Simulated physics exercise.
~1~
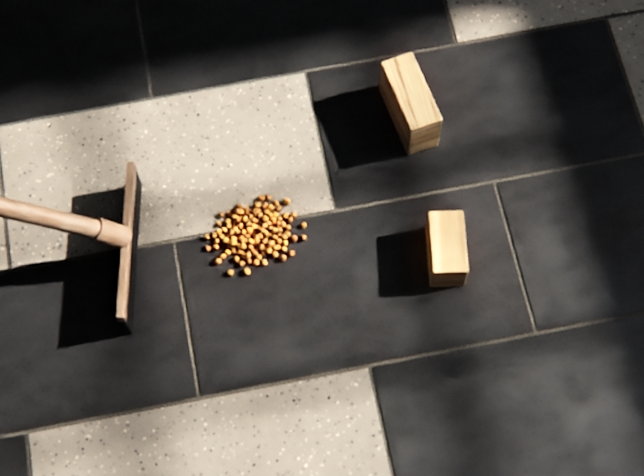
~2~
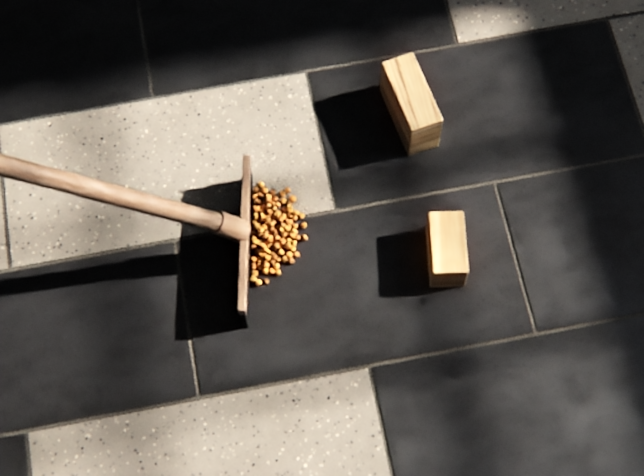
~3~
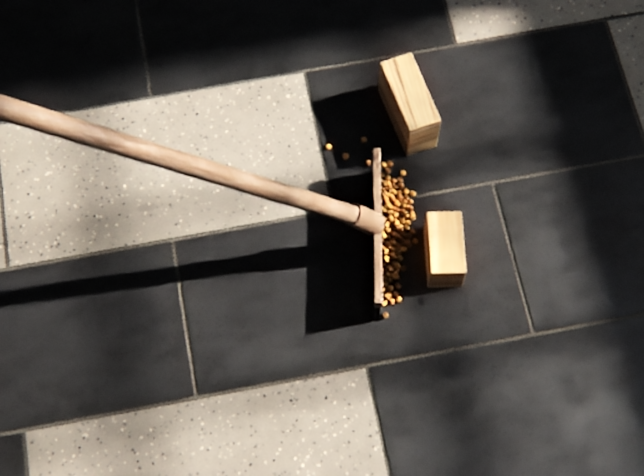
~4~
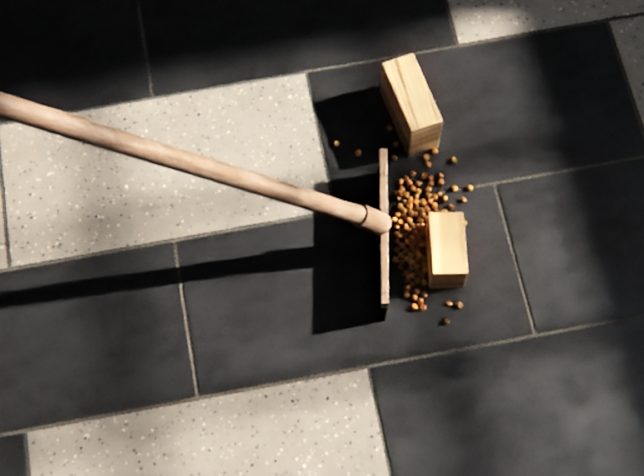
A wooden squeegee slid right across dark and pale tiles, pushing a pile of small golden-brown balls toward two wooden blocks, then stopped just short of them, leaving most balls bunched before the blocks while some spilled into the gap and a few strayed around.
